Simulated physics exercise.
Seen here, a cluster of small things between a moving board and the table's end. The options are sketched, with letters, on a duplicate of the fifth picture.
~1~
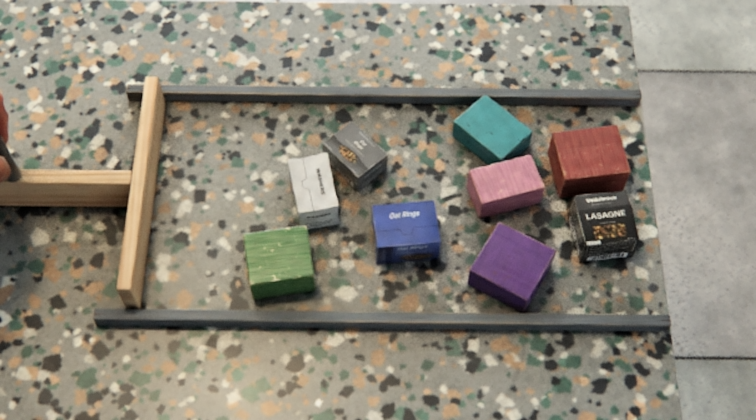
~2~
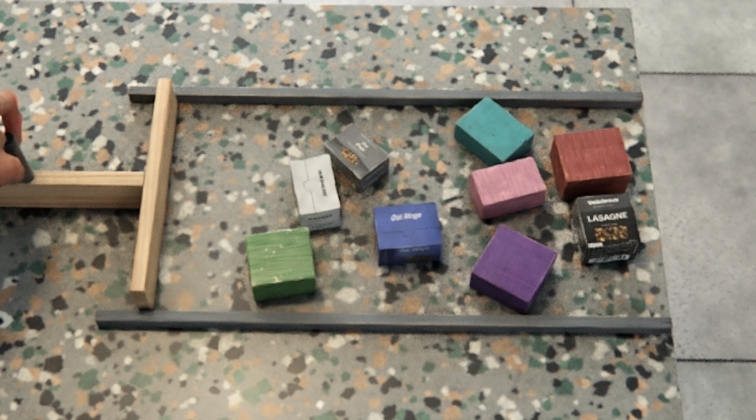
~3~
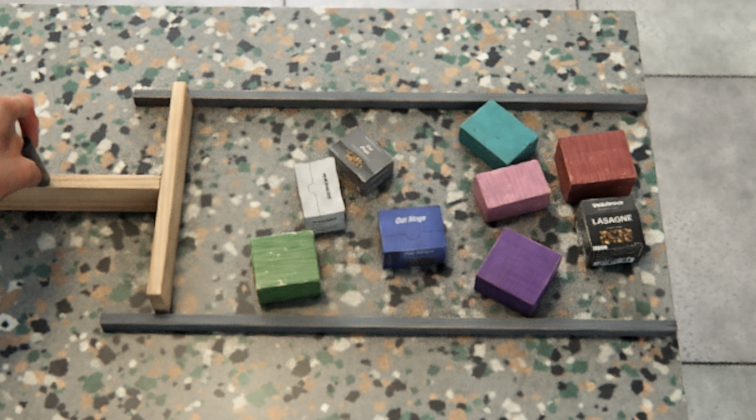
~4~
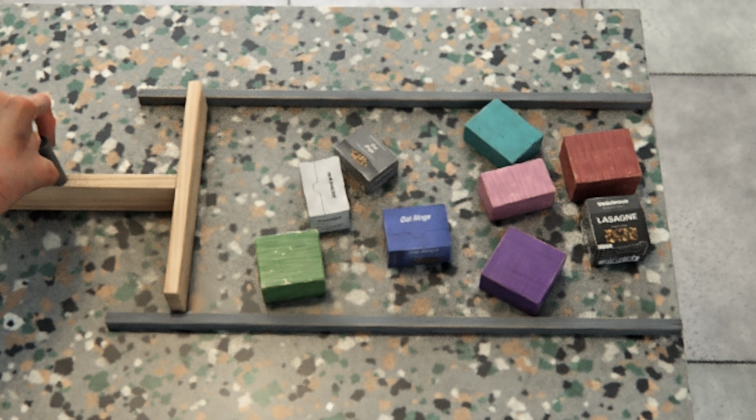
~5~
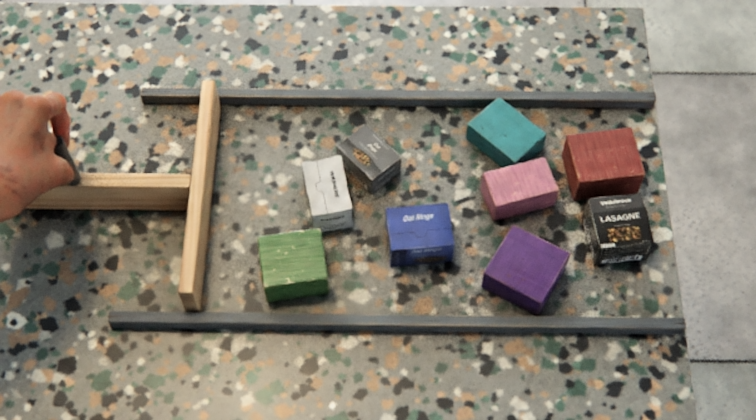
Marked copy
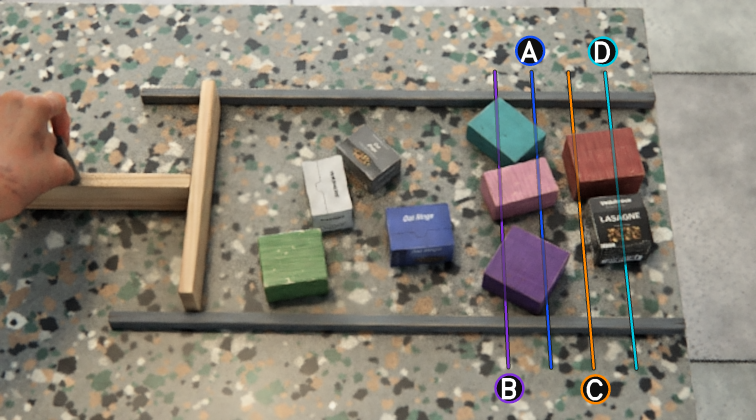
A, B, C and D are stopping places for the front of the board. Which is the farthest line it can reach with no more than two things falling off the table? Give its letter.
Up to line A.
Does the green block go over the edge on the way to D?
No.
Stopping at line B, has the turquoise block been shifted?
Yes.
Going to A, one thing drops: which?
The red block.
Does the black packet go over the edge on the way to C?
Yes.
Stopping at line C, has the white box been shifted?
Yes.
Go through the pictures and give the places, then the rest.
In the first frame, grey packet (356, 157); green block (280, 262); board (138, 177).
In the second frame, board (151, 179); pink block (507, 189).
In the third frame, board (167, 182); purple block (517, 272).
In the fourth frame, board (184, 181); turquoise block (503, 138).
In the fifth frame, board (197, 180); grey packet (369, 159); green block (294, 265); white box (328, 195).
On the marked copy, A at (541, 209); B at (501, 208); C at (580, 209); D at (620, 210).
Taking A. A third of the way, board (320, 182); green block (358, 268); grey packet (379, 154).
Two thirds of the way, board (444, 183); red block (609, 164); purple block (561, 275).
When it is over, board (540, 184); red block over the edge; black packet (673, 212); one fallen.
As for the rest, B is within the limit but short; C drops three; D drops six.
